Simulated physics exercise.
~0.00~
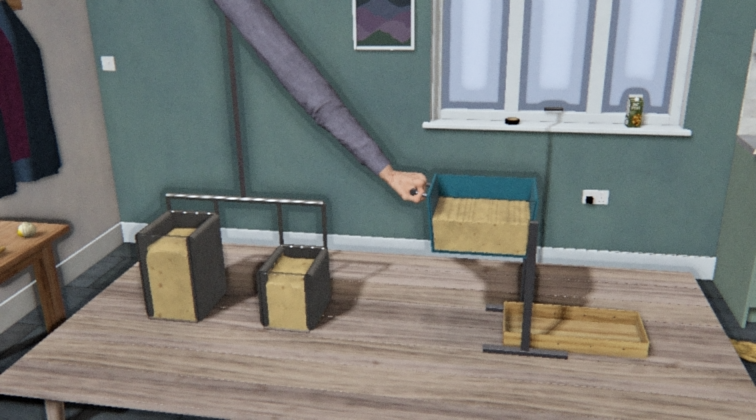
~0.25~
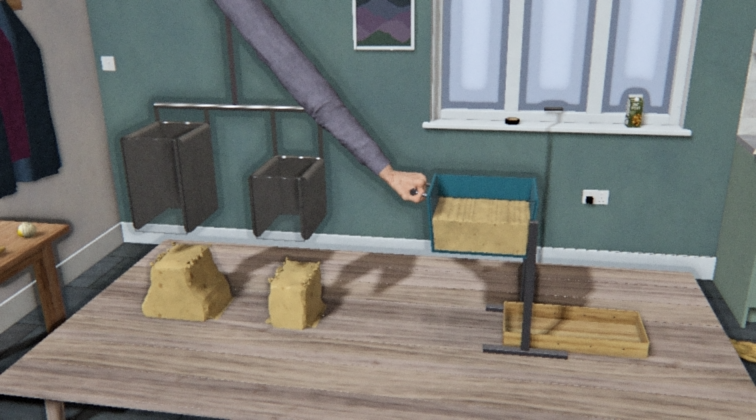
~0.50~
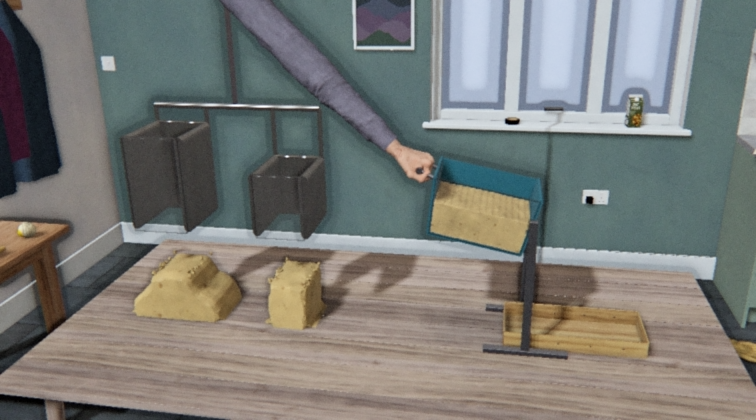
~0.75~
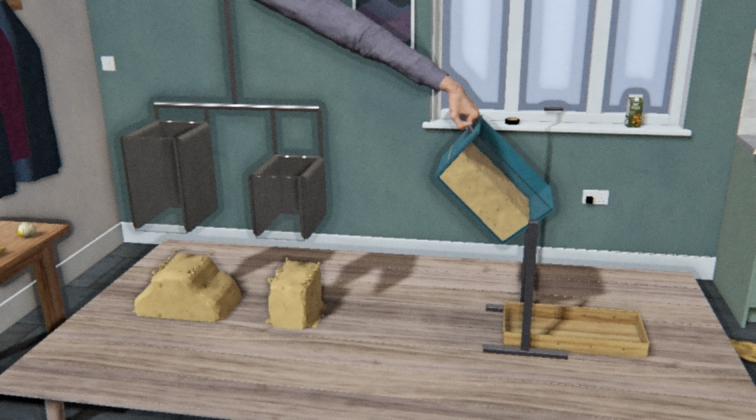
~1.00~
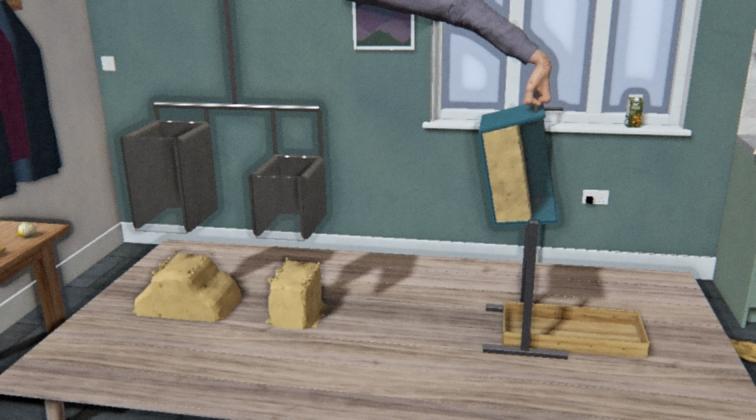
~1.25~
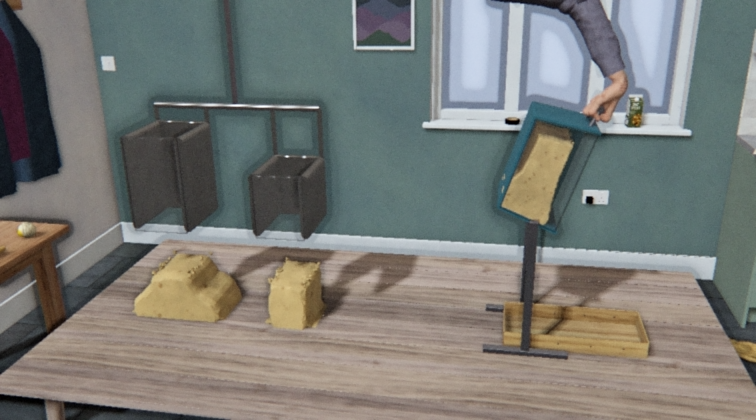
Hand tilting a teal tub of beige paste up past vertical above a wooden tray, after dark moulds lift off two slumping blocks.
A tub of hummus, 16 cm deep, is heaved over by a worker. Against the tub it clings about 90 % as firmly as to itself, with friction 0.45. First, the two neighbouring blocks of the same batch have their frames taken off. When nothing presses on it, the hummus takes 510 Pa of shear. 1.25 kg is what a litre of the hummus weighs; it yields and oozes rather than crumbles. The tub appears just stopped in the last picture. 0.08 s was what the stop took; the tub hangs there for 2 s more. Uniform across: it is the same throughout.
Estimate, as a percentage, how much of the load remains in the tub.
I would say about 0 per cent remains in the tub.
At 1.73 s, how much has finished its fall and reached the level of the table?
65 %.
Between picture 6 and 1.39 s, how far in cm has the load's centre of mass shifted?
9 cm.
After 1.39 s, the tub is at 108 degrees and holds 68 %.
After 1.56 s, the tub is at 108 degrees and holds 23 %.
After 1.73 s, the tub is at 108 degrees and holds 0 %.
After 1.90 s, the tub is at 108 degrees and holds 0 %.
After 3.25 s, the tub is at 108 degrees and holds 0 %.
